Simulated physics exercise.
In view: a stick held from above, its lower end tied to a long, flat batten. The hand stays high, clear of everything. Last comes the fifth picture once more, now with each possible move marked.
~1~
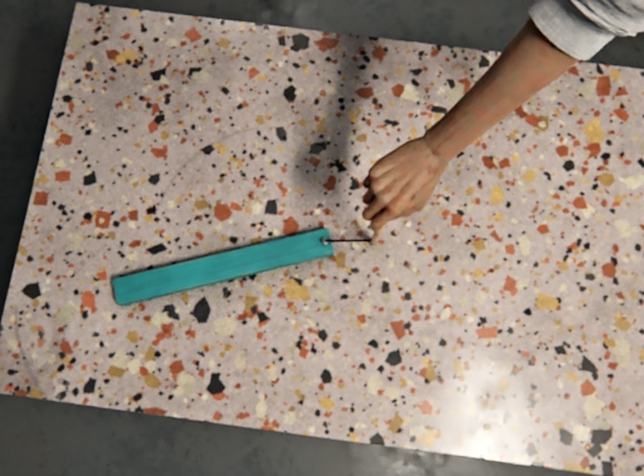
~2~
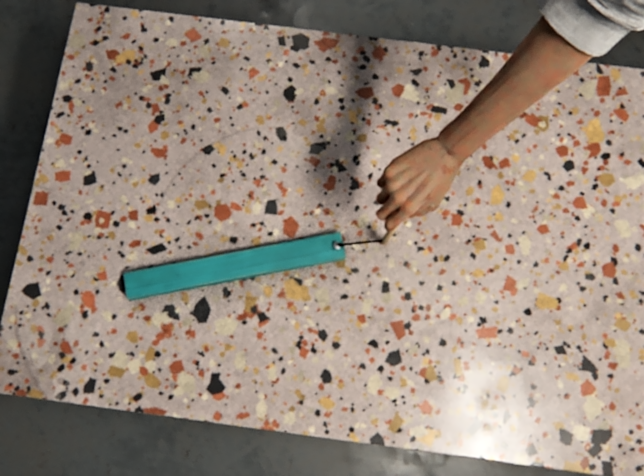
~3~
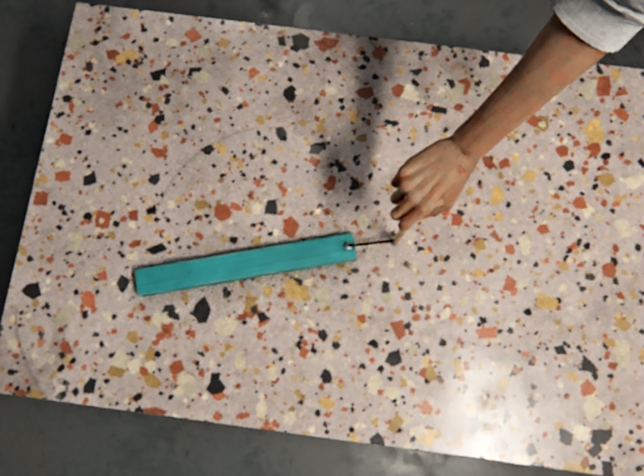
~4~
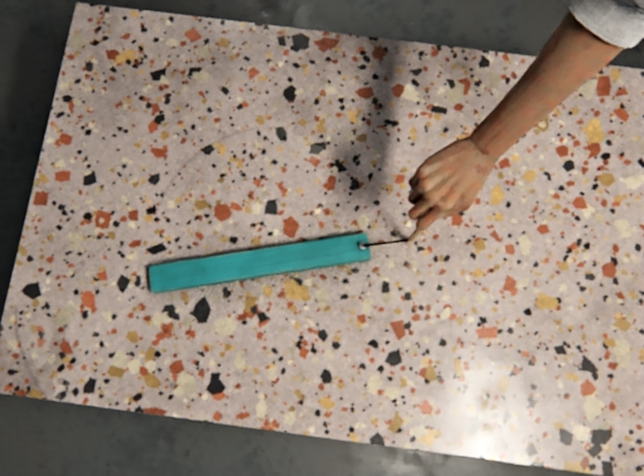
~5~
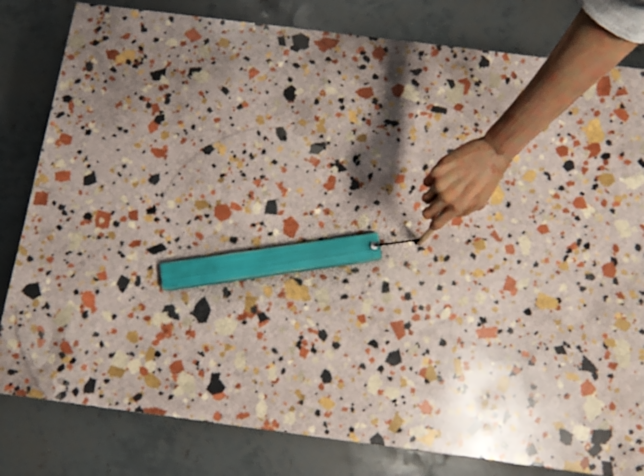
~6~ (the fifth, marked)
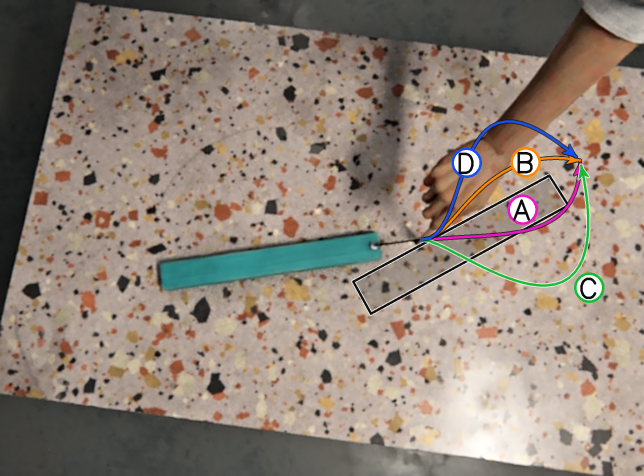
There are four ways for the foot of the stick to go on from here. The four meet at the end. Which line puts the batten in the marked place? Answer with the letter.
Pull along C.
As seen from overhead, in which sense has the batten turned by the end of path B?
It turns anticlockwise.
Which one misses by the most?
D.
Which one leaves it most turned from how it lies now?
Path C.
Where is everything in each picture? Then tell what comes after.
The first frame shows turquoise batten (224, 266).
The second frame shows turquoise batten (235, 265).
The third frame shows turquoise batten (246, 264).
The fourth frame shows turquoise batten (260, 262).
The fifth frame shows turquoise batten (271, 261).
On the marked copy, A from (422, 240) via (520, 232) to (580, 163); B from (422, 240) via (492, 180) to (580, 161); C from (422, 240) via (555, 284) to (581, 166); D from (422, 240) via (477, 142) to (576, 157); the outline at (462, 243).
Taking C. A third of the way, foot of the stick (513, 280), middle of the batten (360, 265).
Two thirds of the way, foot of the stick (586, 241), middle of the batten (438, 266).
When it is over, foot of the stick (579, 161), middle of the batten (463, 243); it lies in the outline.
As for the rest, A leaves its middle at (450, 225); B leaves its middle at (439, 202); D leaves its middle at (436, 187).
